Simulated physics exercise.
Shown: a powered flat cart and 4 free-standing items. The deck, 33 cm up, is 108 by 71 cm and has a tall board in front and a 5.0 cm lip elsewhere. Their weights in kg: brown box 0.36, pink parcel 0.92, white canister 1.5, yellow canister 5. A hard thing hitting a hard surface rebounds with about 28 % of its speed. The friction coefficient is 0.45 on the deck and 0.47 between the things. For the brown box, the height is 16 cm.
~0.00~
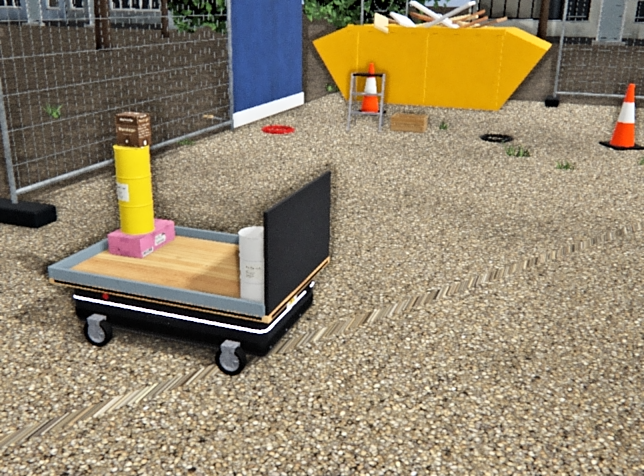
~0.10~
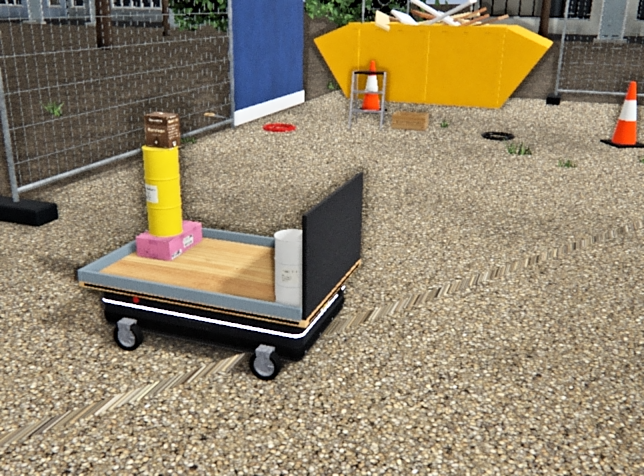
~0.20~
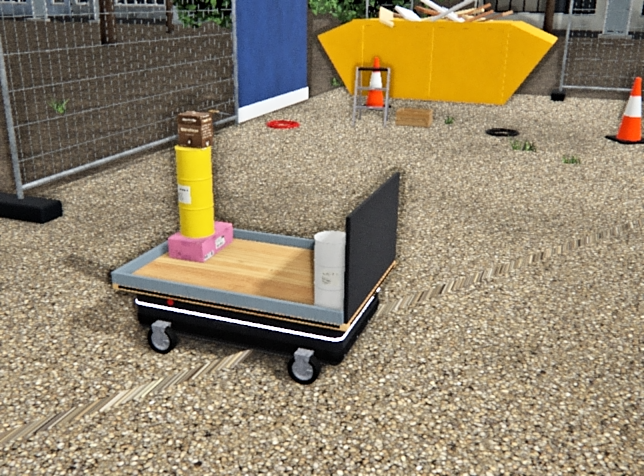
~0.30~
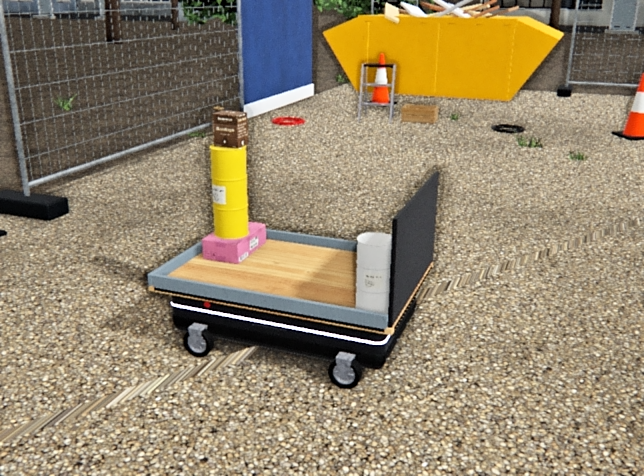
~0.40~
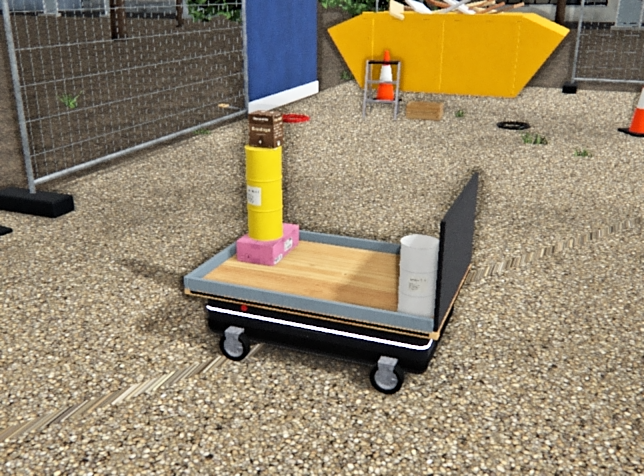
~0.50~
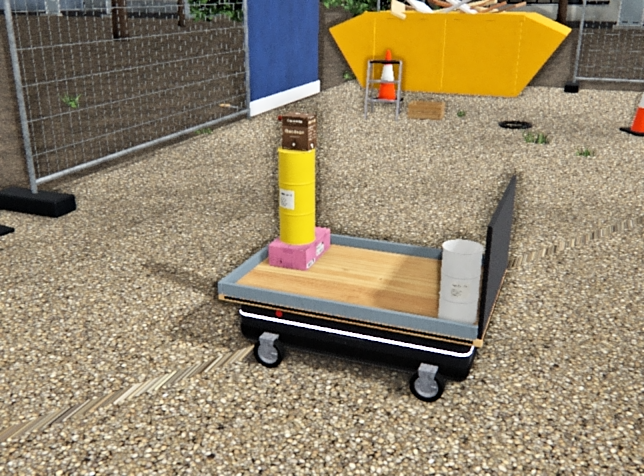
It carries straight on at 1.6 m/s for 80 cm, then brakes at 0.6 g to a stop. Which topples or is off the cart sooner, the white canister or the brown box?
The second.
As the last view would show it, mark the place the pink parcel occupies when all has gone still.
In the last view, its centre sits near (372, 248).
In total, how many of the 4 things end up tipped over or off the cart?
I count 3.
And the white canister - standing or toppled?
Here's what happens: The white canister never goes down.
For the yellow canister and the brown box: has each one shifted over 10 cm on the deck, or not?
Yellow canister: Is displaced. Brown box: Is displaced.
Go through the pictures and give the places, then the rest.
In the first frame, 0 cm covered; white canister (257, 266); brown box (133, 130).
In the second frame, 16 cm covered; pink parcel (170, 239); yellow canister (163, 190).
In the third frame, 32 cm covered; pink parcel (201, 240); yellow canister (195, 190).
In the fourth frame, 48 cm covered; pink parcel (235, 241); yellow canister (230, 191).
In the fifth frame, 64 cm covered; pink parcel (269, 243); yellow canister (264, 192).
In the sixth frame, 80 cm covered; white canister (460, 283); brown box (299, 132).
By 0.80 s, 102 cm covered, stopped; brown box tilted 20° near (391, 140); white canister 3 cm from its spot near (524, 292); yellow canister tilted 20°.
By 1.00 s, 102 cm covered, stopped; brown box tilted 50° near (458, 182); white canister 3 cm from its spot near (524, 292); yellow canister tilted 51°.
By 1.20 s, 102 cm covered, stopped; brown box on its side near (524, 275); white canister 3 cm from its spot near (524, 292); yellow canister on its side.
When it is over (2.2 s), lying over on the deck, brown box, pink parcel and yellow canister; white canister within 10 cm of the start. End places, in pixels of the last picture, white canister near (524, 292), brown box near (515, 276). White canister was never lost; brown box went at 0.92 s.
